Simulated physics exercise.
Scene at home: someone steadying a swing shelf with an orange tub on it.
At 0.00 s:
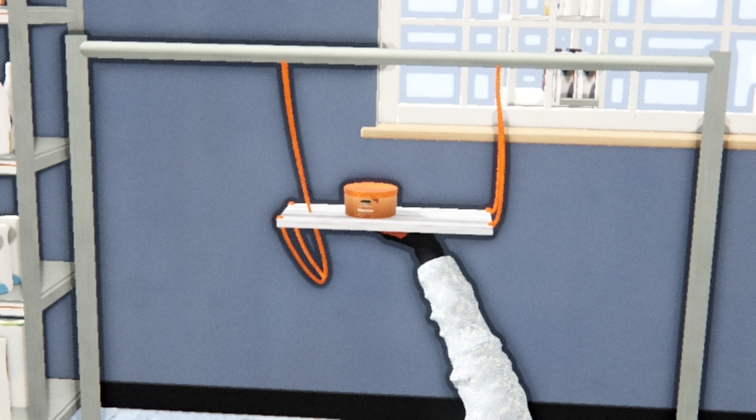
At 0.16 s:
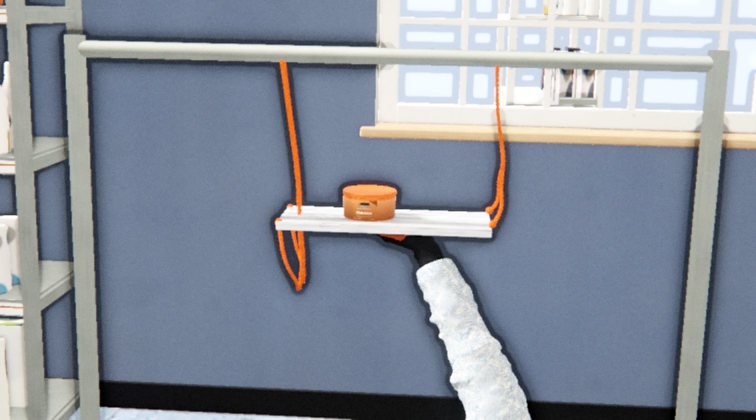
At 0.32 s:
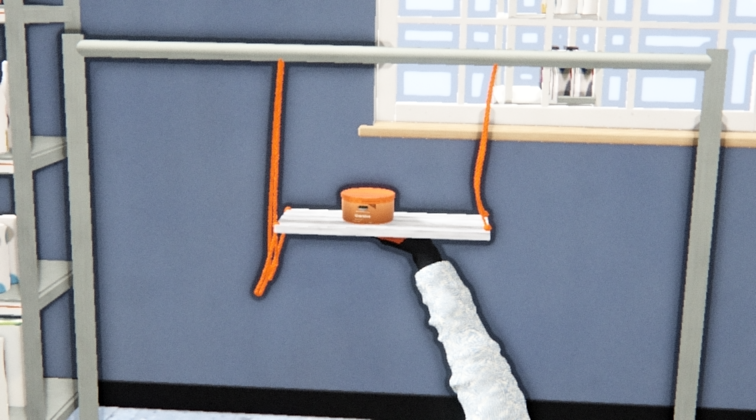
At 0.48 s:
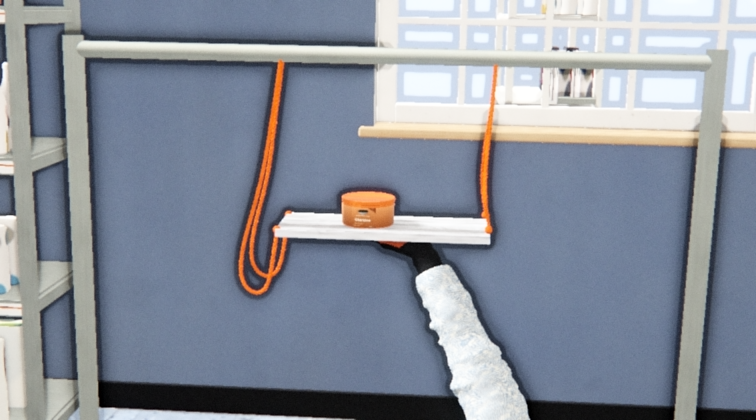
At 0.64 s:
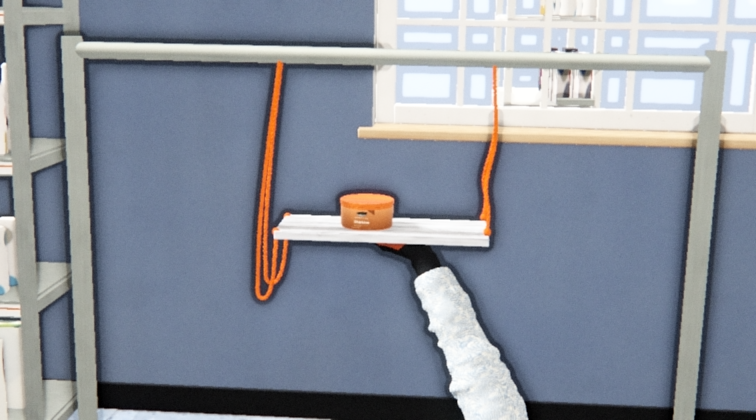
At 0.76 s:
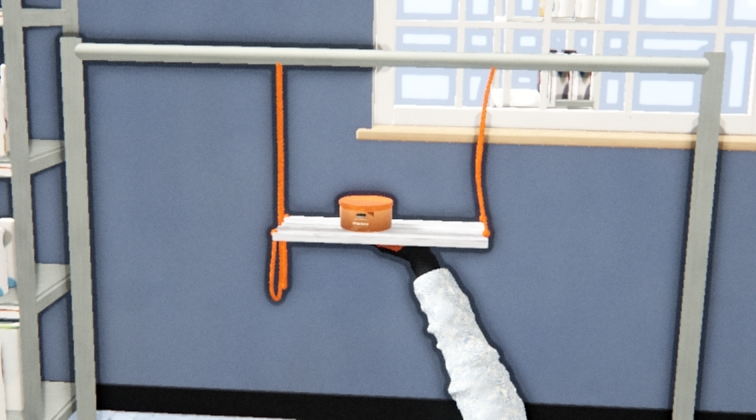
At first, a hand in a fluffy white sleeve supports a white shelf from below, an orange tub resting on it and orange cords hanging from a rail. The slack left cord swings outward, then back in, while the right one shifts slightly; the shelf and tub barely move, sinking very slightly.
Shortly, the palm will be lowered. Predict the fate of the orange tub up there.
It escapes at the left.
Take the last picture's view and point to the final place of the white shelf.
Resting point: Around (427, 301).
Around 1.18 s, board tipped 30° down to the left; tub falling near (282, 329).
Around 1.72 s, board tipped 46° down to the left; tub on the floor.
Around 2.26 s, board tipped 47° down to the left; tub on the floor.
Finally, board tipped 45° down to the left; tub on the floor. The orange tub drops leftwards.
